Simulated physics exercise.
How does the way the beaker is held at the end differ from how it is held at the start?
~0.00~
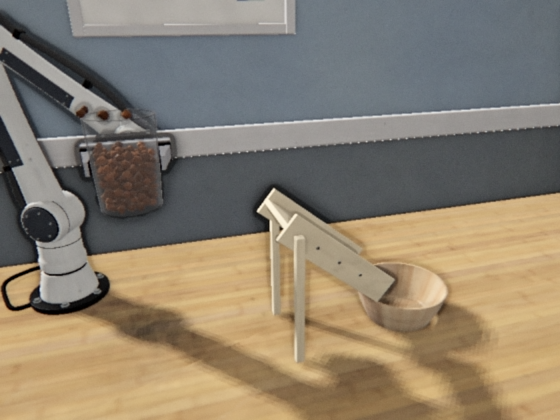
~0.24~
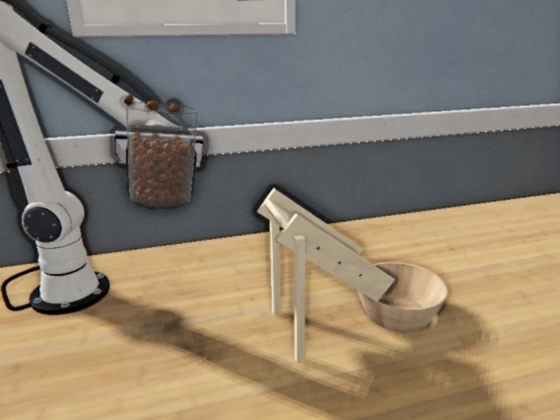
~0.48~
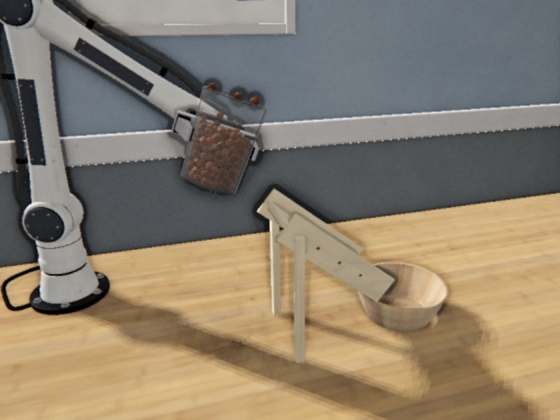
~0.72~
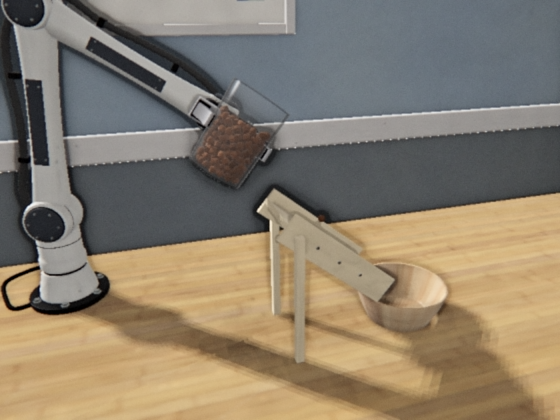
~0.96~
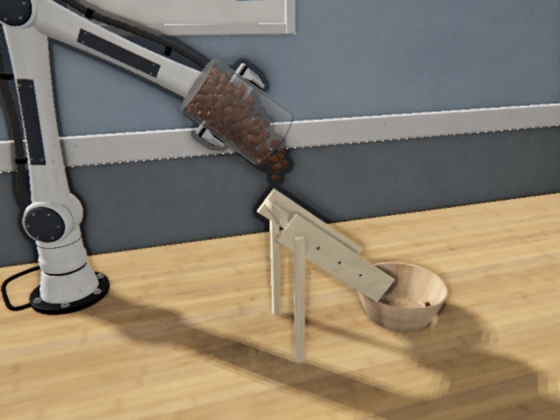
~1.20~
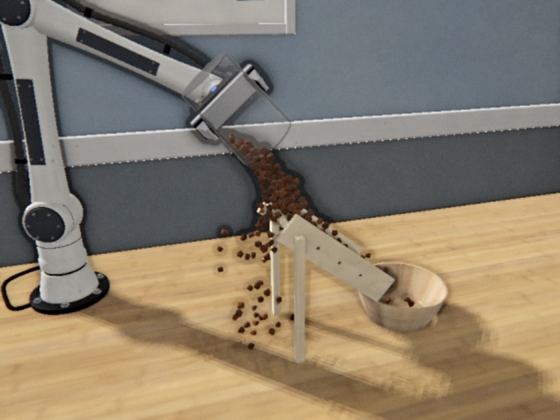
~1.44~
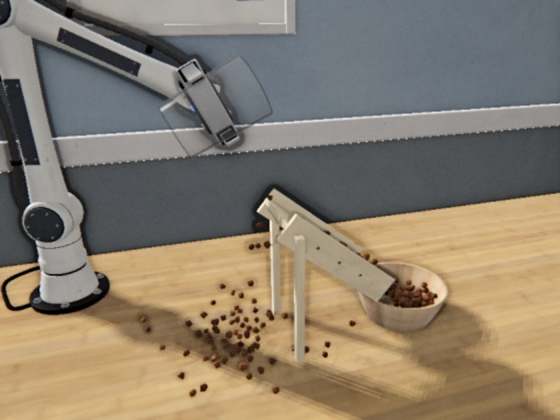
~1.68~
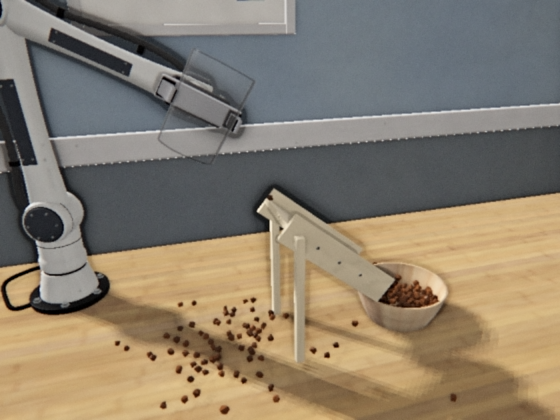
At the start the robot arm holds the beaker upright, while at the end the beaker is leaning.
